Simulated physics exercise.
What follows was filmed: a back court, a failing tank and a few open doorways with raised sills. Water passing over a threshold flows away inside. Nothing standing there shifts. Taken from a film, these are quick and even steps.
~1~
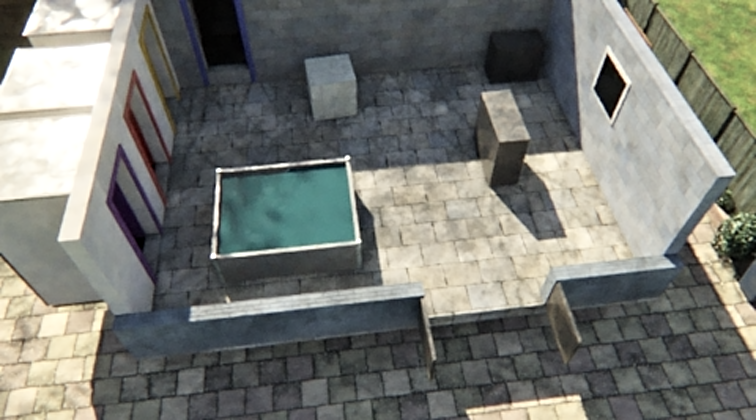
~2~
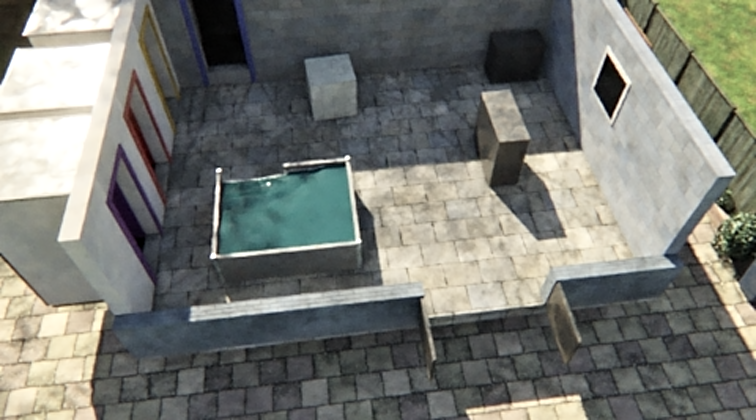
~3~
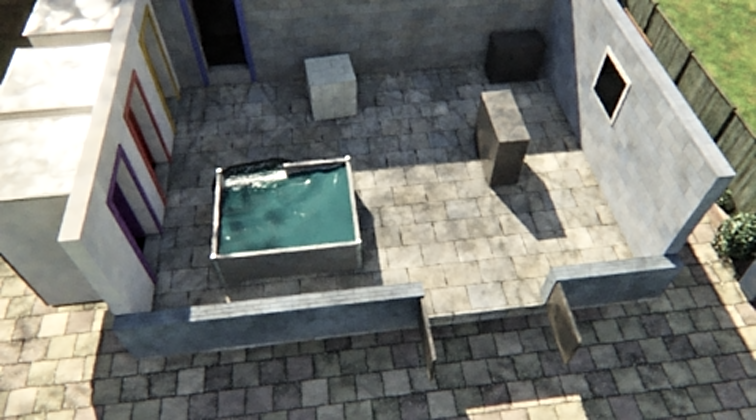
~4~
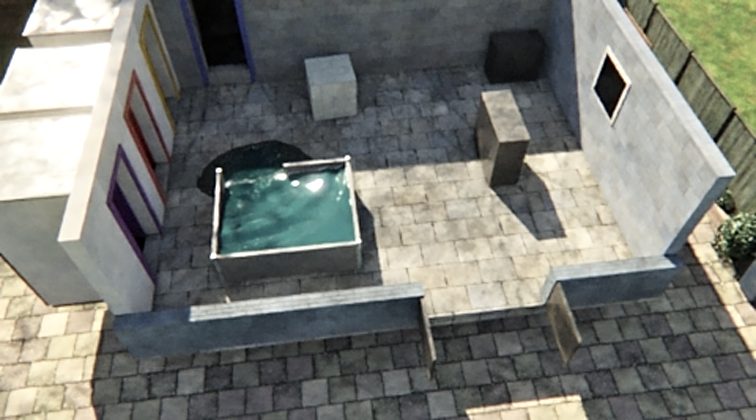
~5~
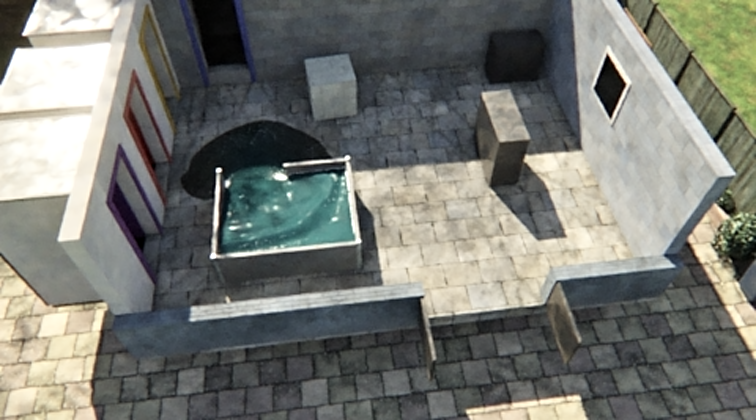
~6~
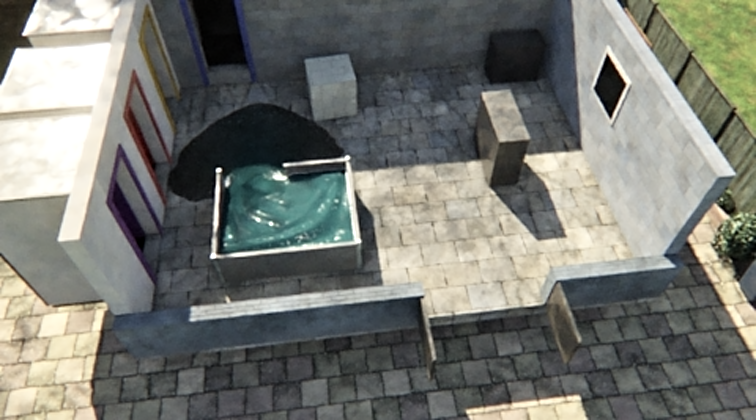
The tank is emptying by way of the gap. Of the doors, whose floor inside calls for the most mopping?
The floor behind the yellow door.
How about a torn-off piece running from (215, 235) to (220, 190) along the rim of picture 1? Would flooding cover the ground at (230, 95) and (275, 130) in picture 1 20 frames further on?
Point one soaked, point two soaked.
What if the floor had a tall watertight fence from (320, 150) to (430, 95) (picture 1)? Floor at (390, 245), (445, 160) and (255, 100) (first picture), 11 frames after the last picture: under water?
Note: Spot 1 unwetted; spot 2 unwetted; spot 3 inundated.
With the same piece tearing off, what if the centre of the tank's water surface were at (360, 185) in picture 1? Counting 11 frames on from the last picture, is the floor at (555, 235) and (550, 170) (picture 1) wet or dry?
Well, the first point ends up unwetted, and the second one ends up unwetted.
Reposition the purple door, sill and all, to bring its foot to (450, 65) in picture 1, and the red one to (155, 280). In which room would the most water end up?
Answer: The yellow door.
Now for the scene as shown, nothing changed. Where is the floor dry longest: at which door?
Answer: The purple door.
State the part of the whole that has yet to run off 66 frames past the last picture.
Roughly 96 parts in every hundred.
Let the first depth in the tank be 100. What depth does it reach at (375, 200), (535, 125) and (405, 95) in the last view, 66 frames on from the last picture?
Going in order, roughly 2, 10 and 4 %.
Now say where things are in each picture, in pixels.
The first frame shows still water in the tank at (286, 208).
In the second frame, water pours out on the tank's far side and has run to a hidden place.
In the third frame, the front is at (287, 163), out from the gap on the tank's far side.
In the fourth frame, water pours out on the tank's far side and has run to (277, 144).
In the fifth frame, water pours out on the tank's far side and has run to (270, 124).
In the sixth frame, the front is at (250, 108), out from the gap on the tank's far side.
A moment on, water covers 20 % of the floor; yellow door wet at the sill, nothing in, purple door not reached, red door wet at the sill, nothing in, blue door wet at the sill, nothing in.
Next, water covers 25 % of the floor; yellow door a trickle in, purple door not reached, red door a trickle in, blue door wet at the sill, nothing in.
Then, water covers 35 % of the floor; yellow door some in, purple door not reached, red door a trickle in, blue door a trickle in.
Later, water covers 65 % of the floor; yellow door a lot in, purple door wet at the sill, nothing in, red door a trickle in, blue door a trickle in.
In the end, water covers 95 % of the floor; yellow door a lot in, purple door wet at the sill, nothing in, red door a trickle in, blue door a trickle in; the yellow door has let in the most.
